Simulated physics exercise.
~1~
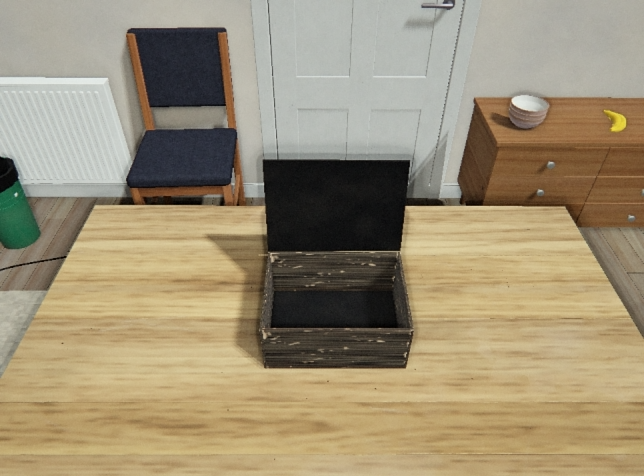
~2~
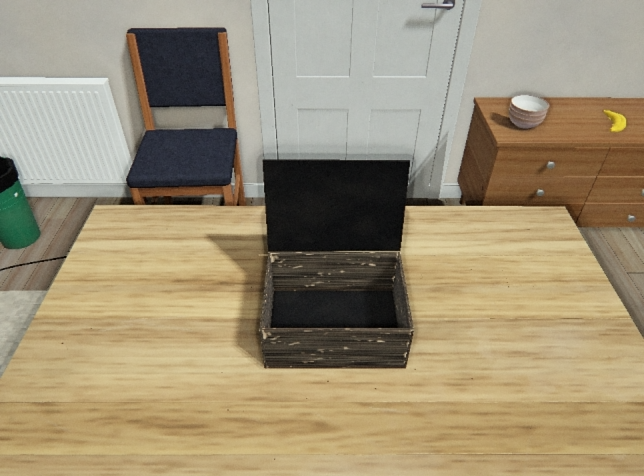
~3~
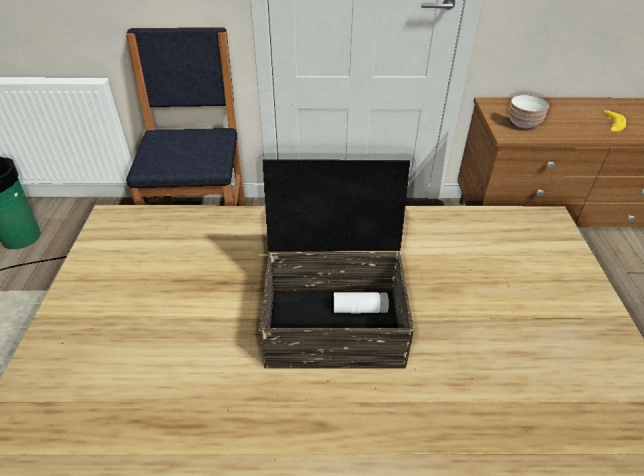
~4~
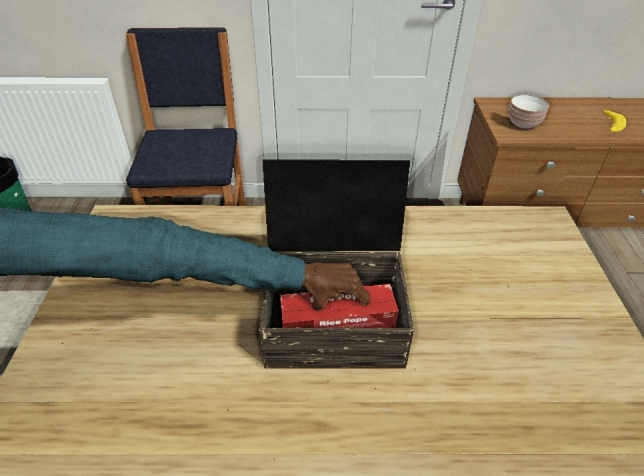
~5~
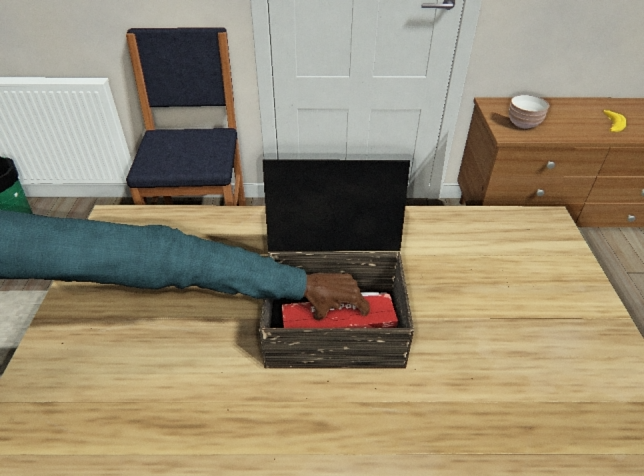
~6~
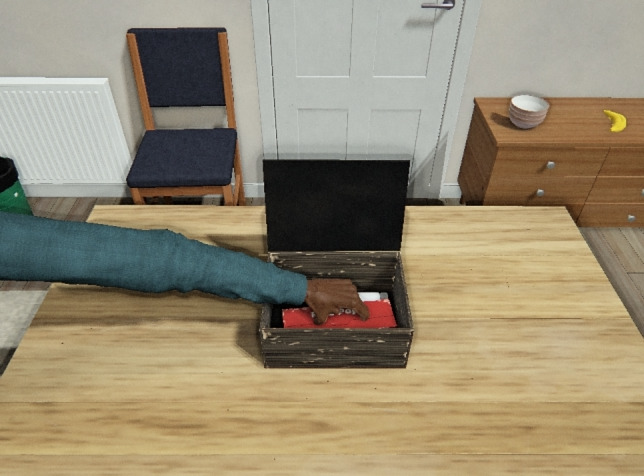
An open wooden box sat empty on a table until a white cylinder appeared lying inside, and then an arm in a teal sleeve reached in from the left and lowered a red carton into it.
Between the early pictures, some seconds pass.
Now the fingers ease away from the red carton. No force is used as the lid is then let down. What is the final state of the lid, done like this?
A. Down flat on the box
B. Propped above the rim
Answer: A.
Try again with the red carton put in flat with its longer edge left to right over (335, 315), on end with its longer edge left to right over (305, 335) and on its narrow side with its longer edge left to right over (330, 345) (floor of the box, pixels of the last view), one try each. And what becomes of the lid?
In case one it ends up closed, in case two it remains open and in case three it ends up closed.
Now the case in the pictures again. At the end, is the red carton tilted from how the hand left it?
It stays as it was set.
Then, 1.40 s on from there, lid 73° above the rim.
Then, 1.90 s on from there, lid 28° above the rim.
In the end, lid shut; both unmoved. At the end, from the last picture's camera, red carton near (338, 329).
